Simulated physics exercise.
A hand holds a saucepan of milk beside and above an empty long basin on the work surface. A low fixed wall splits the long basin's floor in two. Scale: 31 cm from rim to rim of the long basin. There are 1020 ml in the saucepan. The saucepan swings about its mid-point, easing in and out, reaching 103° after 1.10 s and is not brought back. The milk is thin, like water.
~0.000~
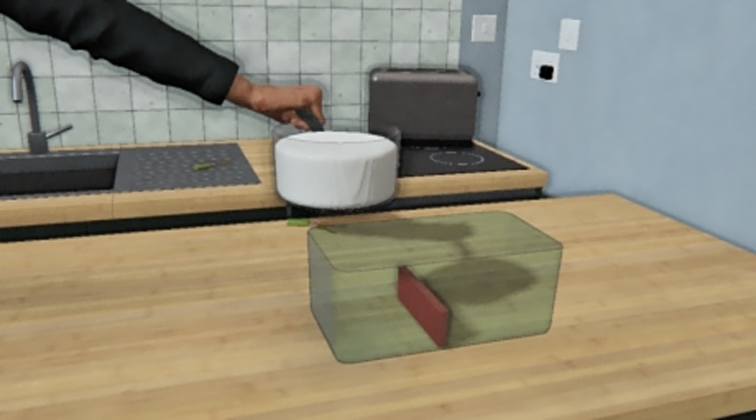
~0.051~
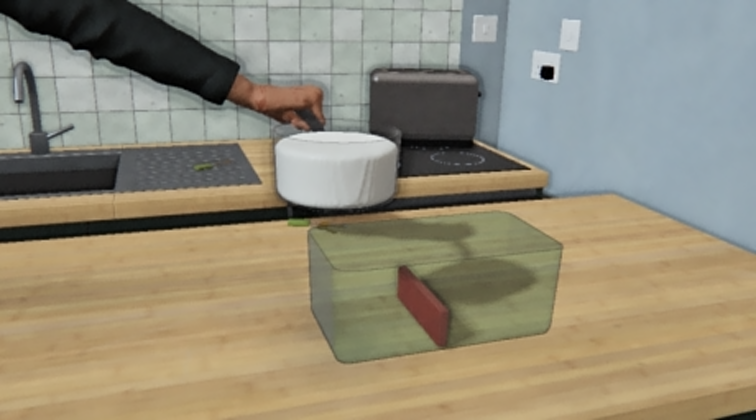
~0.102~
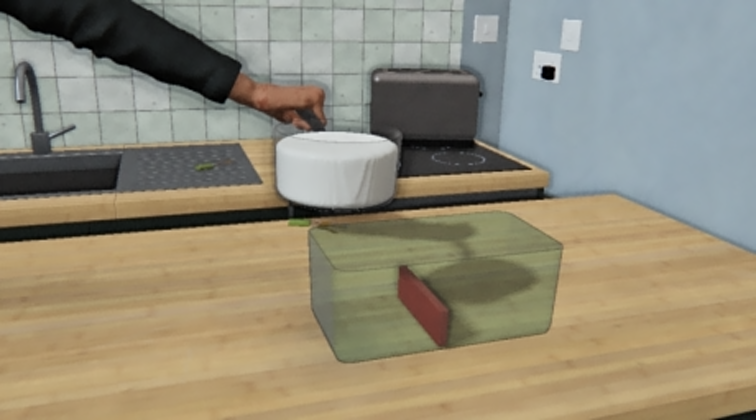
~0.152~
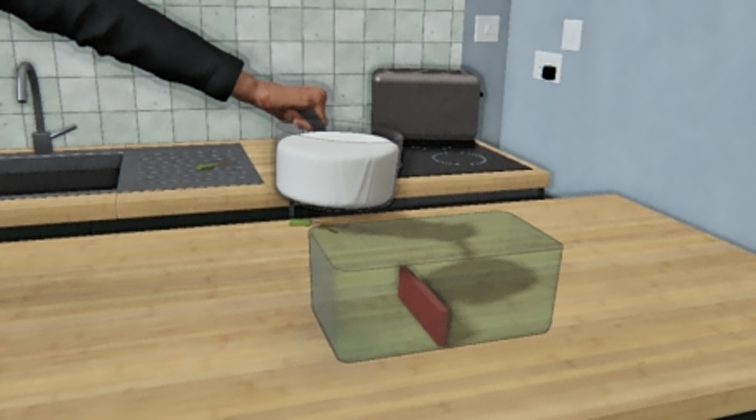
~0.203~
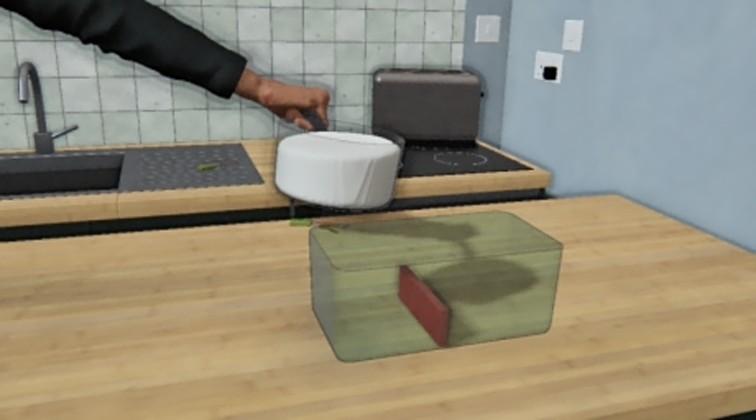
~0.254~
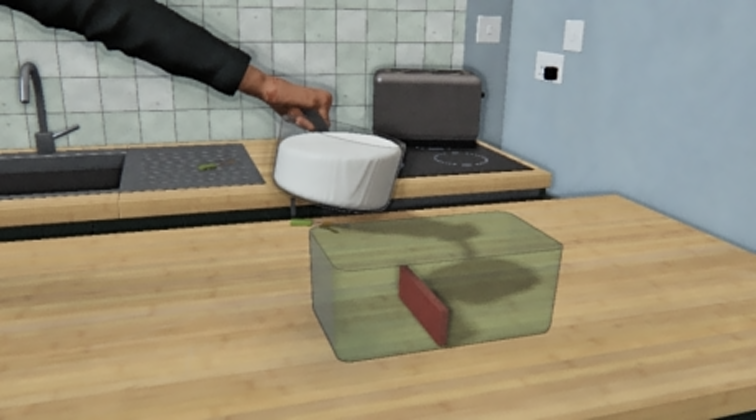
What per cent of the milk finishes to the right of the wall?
Roughly 65 per cent is past the wall.
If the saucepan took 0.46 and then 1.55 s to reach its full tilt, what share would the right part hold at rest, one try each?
First 40, then 70 per cent.
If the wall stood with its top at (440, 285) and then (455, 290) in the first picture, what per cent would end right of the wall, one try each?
In turn about 40 and 15 per cent.
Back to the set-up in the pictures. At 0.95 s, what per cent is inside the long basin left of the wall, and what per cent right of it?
Left about 18, right about 64.
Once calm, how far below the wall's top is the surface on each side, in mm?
Left about 34 mm, right about 24 mm.
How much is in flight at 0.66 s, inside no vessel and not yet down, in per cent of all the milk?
About 26 per cent.
After 0.66 s the tilt is 67° and 58 per cent is still to pour, 2 is left of the wall and 13 right of it.
After 0.95 s the tilt is 99° and 12 per cent is still to pour, 17 is left of the wall and 64 right of it.
After 1.26 s the tilt is 103° and 1 per cent is still to pour, 33 is left of the wall and 65 right of it.
After 1.60 s the tilt is 103° and 0 per cent is still to pour, 34 is left of the wall and 65 right of it.
In the end 34 per cent lies left of the wall, 65 right of it and 0 outside.
